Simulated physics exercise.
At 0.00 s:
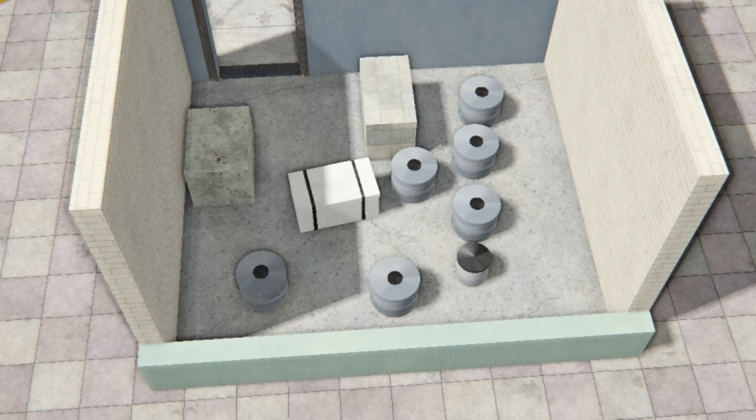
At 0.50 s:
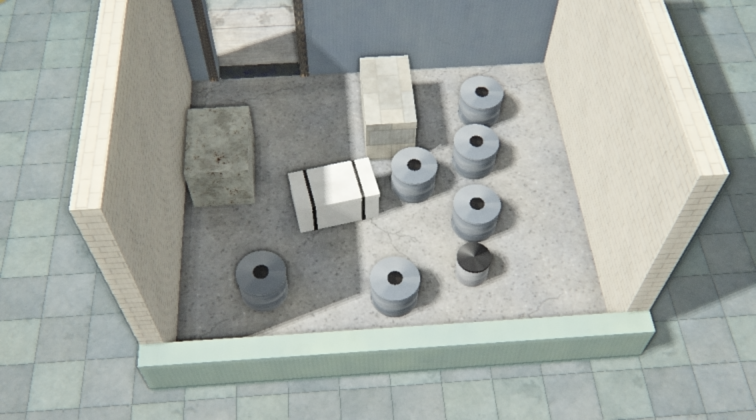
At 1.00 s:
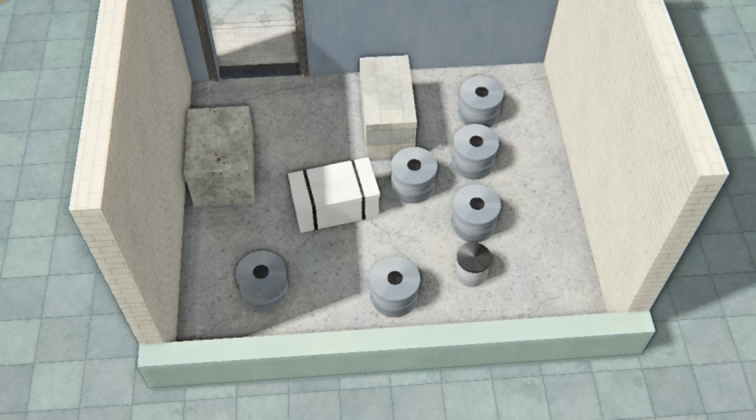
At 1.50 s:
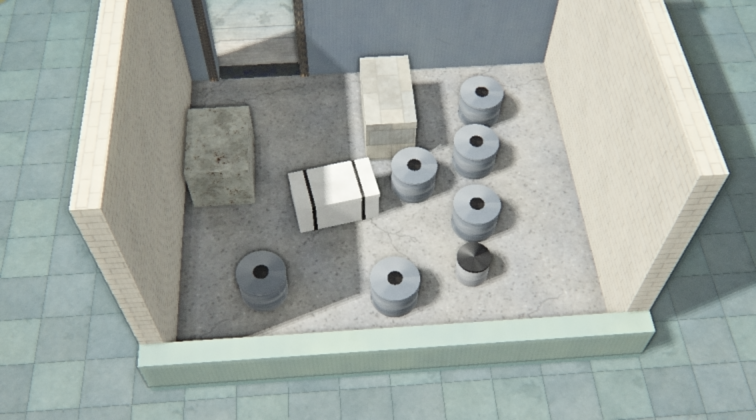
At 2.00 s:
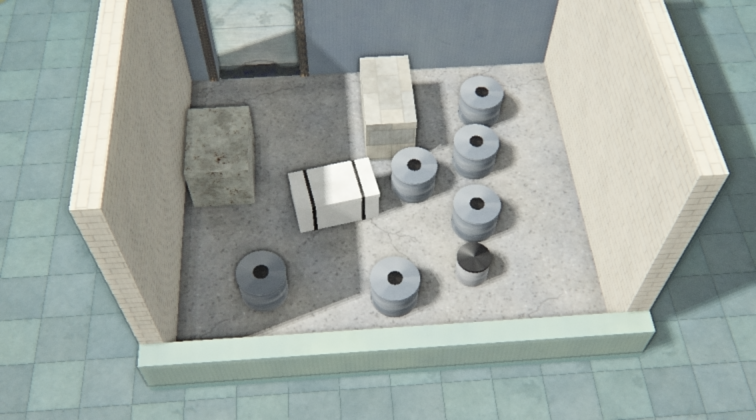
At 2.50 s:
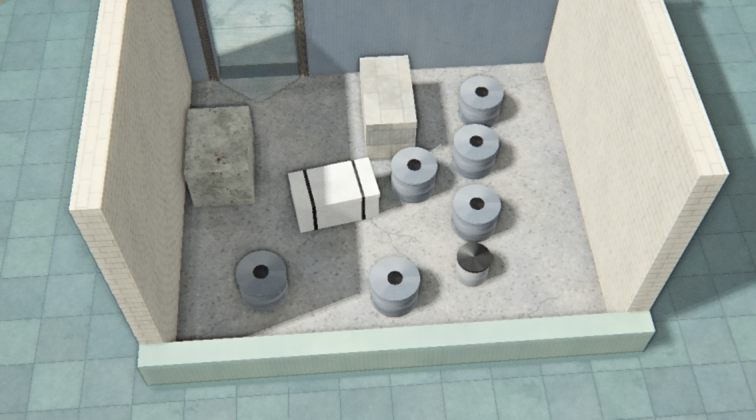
In a walled corner store seen from above, boxes and round grey pails stay still while the tiled ground outside turns from pinkish to blue-green, then a little water appears at the doorway and spreads slightly inside.
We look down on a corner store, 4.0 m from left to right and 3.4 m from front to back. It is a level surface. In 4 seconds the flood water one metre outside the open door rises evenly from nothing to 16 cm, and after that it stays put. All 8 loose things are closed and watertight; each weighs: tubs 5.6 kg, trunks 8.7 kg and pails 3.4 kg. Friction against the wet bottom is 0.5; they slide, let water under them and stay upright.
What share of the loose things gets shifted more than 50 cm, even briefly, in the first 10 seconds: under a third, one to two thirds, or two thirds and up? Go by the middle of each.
I'd predict that a third up to two thirds of the things get moved that far.
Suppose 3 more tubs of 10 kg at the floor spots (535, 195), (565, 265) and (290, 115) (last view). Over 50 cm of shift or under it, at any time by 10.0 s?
Well, it goes below, below, above.
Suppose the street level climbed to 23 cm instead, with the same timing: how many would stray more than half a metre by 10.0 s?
4.
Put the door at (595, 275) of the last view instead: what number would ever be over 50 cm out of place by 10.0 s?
Count: 6.
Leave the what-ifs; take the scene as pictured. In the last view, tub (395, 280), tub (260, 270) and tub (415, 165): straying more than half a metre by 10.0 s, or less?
Result, in turn: Exceeded / exceeded / stayed within.
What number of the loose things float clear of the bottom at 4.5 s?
At that moment 0.
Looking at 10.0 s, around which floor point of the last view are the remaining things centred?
Centre of the remaining things: Roughly (448, 219).
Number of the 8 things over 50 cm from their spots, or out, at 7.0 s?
The count is 1.
After 3.5 s 0 of 8 are over 50 cm from their spots; 0 afloat.
After 4.5 s 0 of 8 are over 50 cm from their spots; 0 afloat.
After 7.0 s 1 of 8 are over 50 cm from their spots; 2 afloat.
After 10.0 s 4 of 8 are over 50 cm from their spots, and 4 have been at some point; 4 afloat.
